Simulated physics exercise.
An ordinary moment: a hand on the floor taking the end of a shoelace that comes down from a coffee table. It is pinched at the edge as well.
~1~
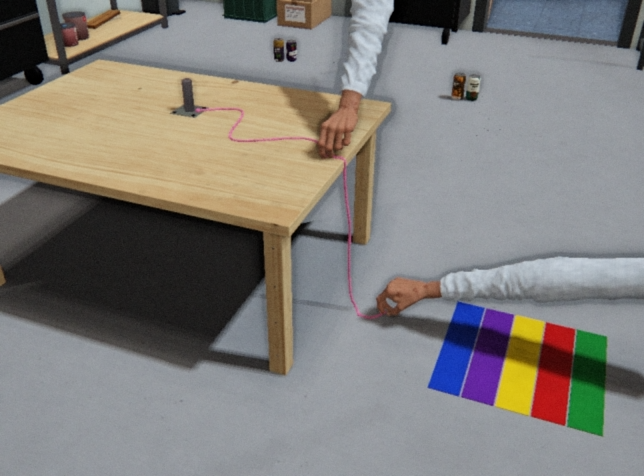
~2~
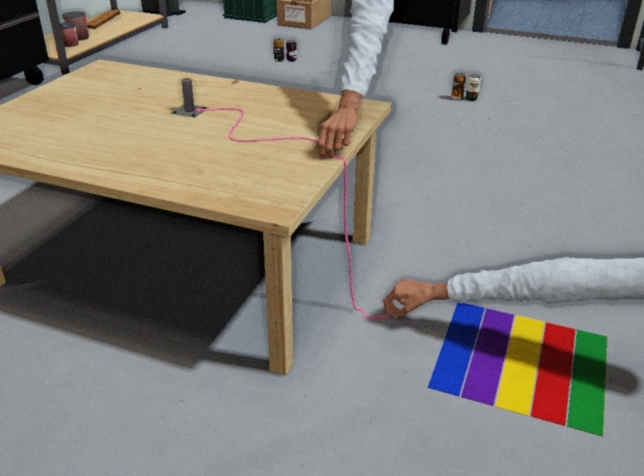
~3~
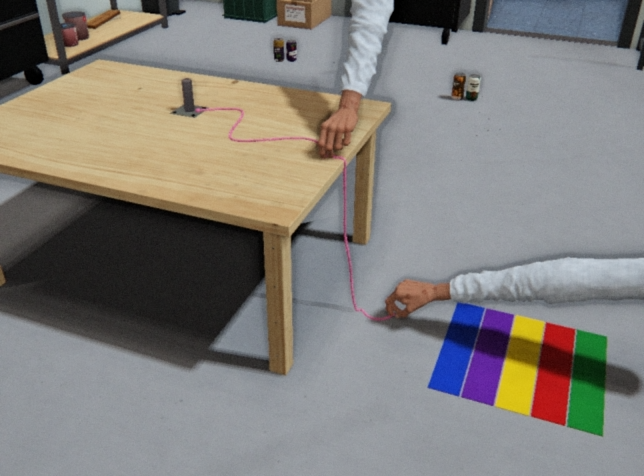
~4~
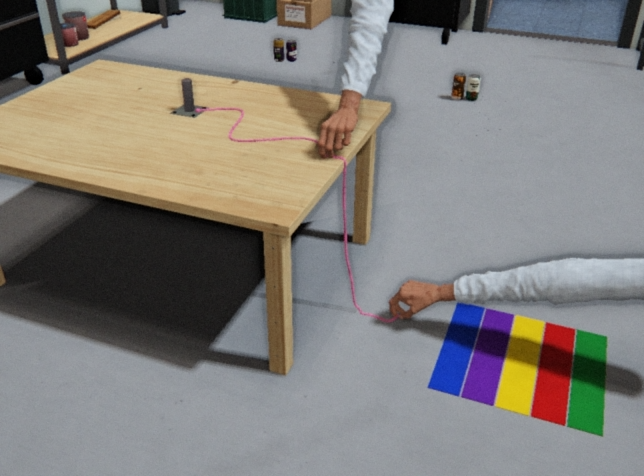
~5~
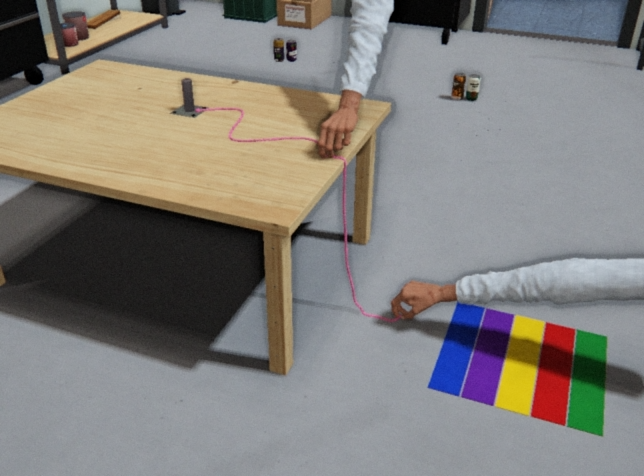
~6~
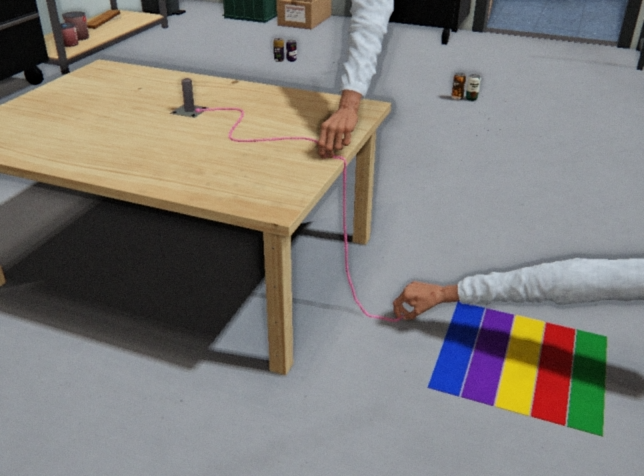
On the floor beside a table, a hand draws a pink cord's end slightly right.
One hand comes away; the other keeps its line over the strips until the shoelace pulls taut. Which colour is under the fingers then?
The end stops over the green strip.
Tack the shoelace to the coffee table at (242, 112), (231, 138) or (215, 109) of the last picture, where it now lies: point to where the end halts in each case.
Try by try, around (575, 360), (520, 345) and (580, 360).
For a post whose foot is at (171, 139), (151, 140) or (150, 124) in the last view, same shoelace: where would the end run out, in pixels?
Near (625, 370), (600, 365) and (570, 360).
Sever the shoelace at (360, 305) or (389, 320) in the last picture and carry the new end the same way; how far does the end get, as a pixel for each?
The places are (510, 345) and (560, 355).
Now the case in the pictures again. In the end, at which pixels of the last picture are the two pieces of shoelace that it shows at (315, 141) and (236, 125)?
The first at (365, 171), the second at (263, 130).
Early on, end near (528, 347); over yellow.
Midway, end near (568, 357); over red.
At the end of the slack, end near (592, 363); over green. It gets as far as the green strip.
